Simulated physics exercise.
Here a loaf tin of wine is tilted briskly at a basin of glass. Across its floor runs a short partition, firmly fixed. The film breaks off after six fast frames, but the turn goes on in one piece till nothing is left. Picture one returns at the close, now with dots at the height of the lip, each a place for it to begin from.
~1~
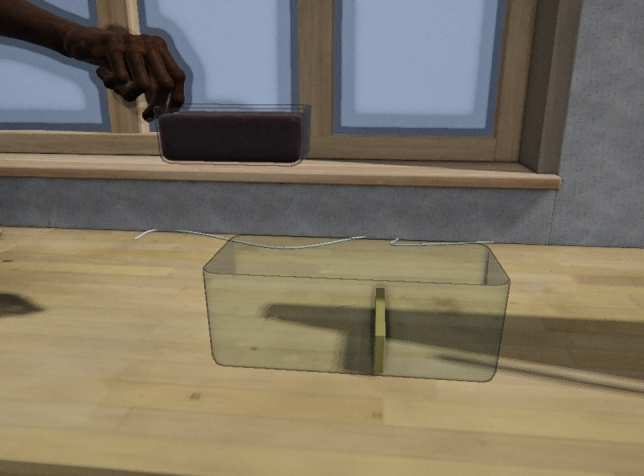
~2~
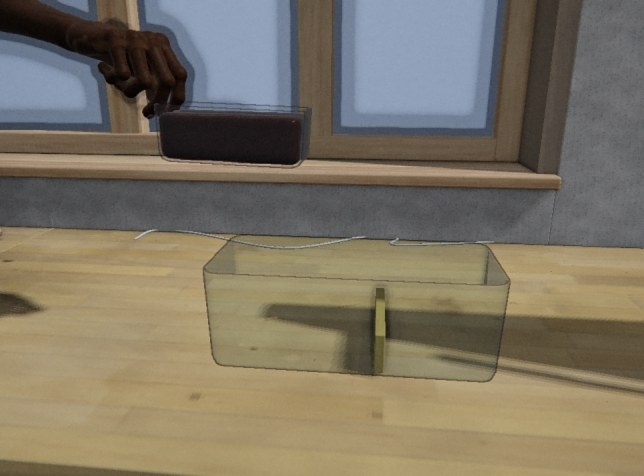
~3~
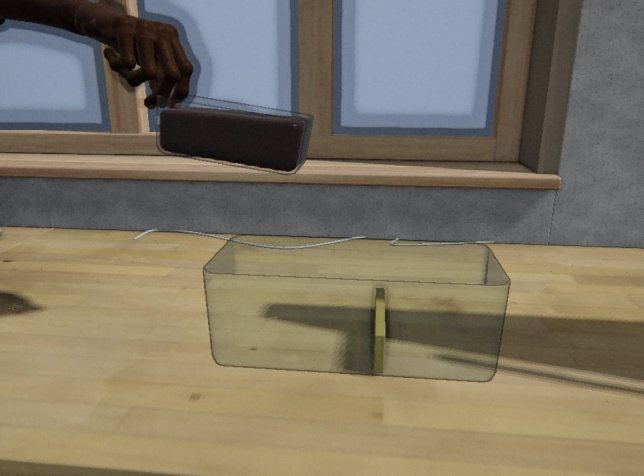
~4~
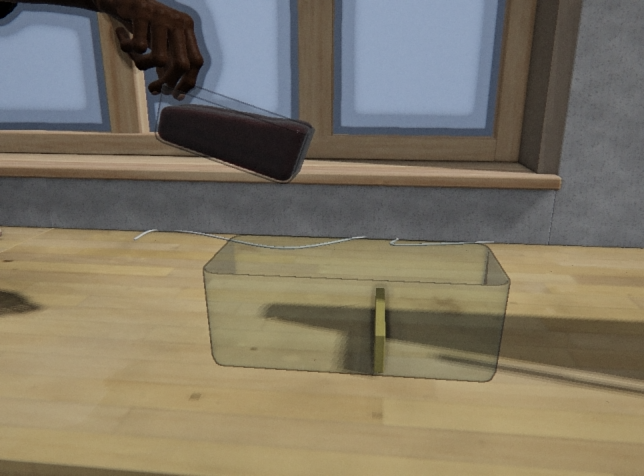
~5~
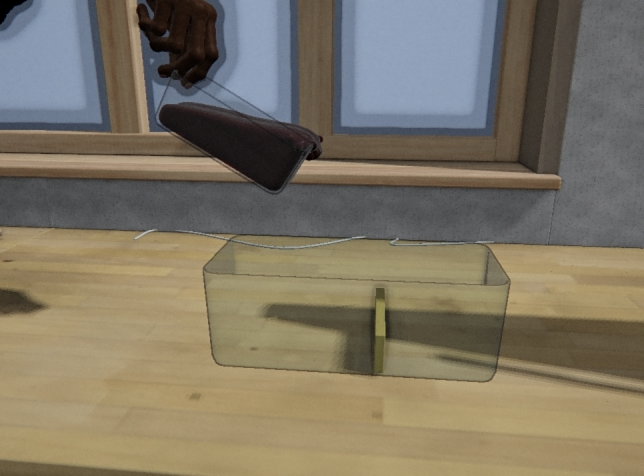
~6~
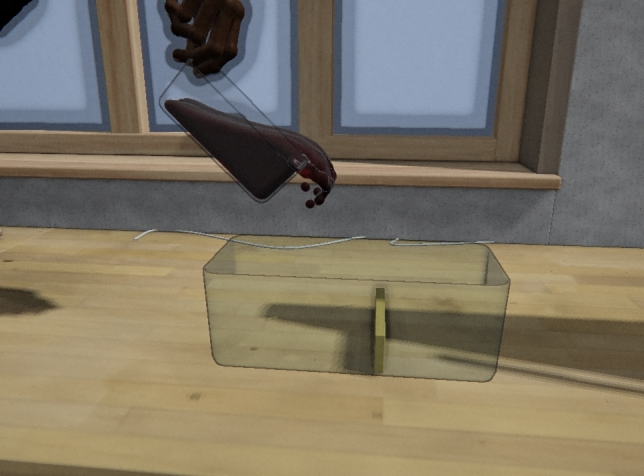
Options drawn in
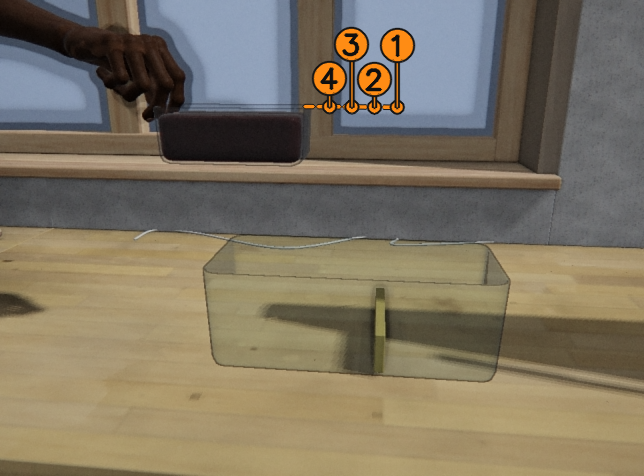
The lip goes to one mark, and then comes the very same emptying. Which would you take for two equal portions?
The best dot is 4.
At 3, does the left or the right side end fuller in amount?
More ends on the right.
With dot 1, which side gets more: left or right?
The right one.
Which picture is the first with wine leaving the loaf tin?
In picture 4.
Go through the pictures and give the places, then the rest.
Upright, lip at (305, 106); basin from (213, 361) to (495, 378); top of the wall at (380, 309); nothing has left yet, in the first picture.
Tipped about 2°, lip at (306, 109); nothing has left yet, in the second picture.
Tipped about 8°, lip at (308, 117); nothing has left yet, in the third picture.
Tipped about 18°, lip at (309, 130); wine is over the lip, down to (309, 130), in the fourth picture.
Tipped about 31°, lip at (308, 147); wine is over the lip, down to (316, 155), in the fifth picture.
Tipped about 45°, lip at (303, 164); wine is over the lip, down to (321, 200), in the sixth picture.
In orange, 1 at (397, 107); 2 at (374, 107); 3 at (351, 106); 4 at (329, 106).
If 1 is chosen, about 16 % ends left of the wall and 78 % right of it; 6 % is lost outside.
If 2 is chosen, about 20 % ends left of the wall and 74 % right of it; 5 % is lost outside.
If 3 is chosen, about 30 % ends left of the wall and 66 % right of it; 4 % is lost outside.
If 4 is chosen, about 47 % ends left of the wall and 48 % right of it; 5 % is lost outside.
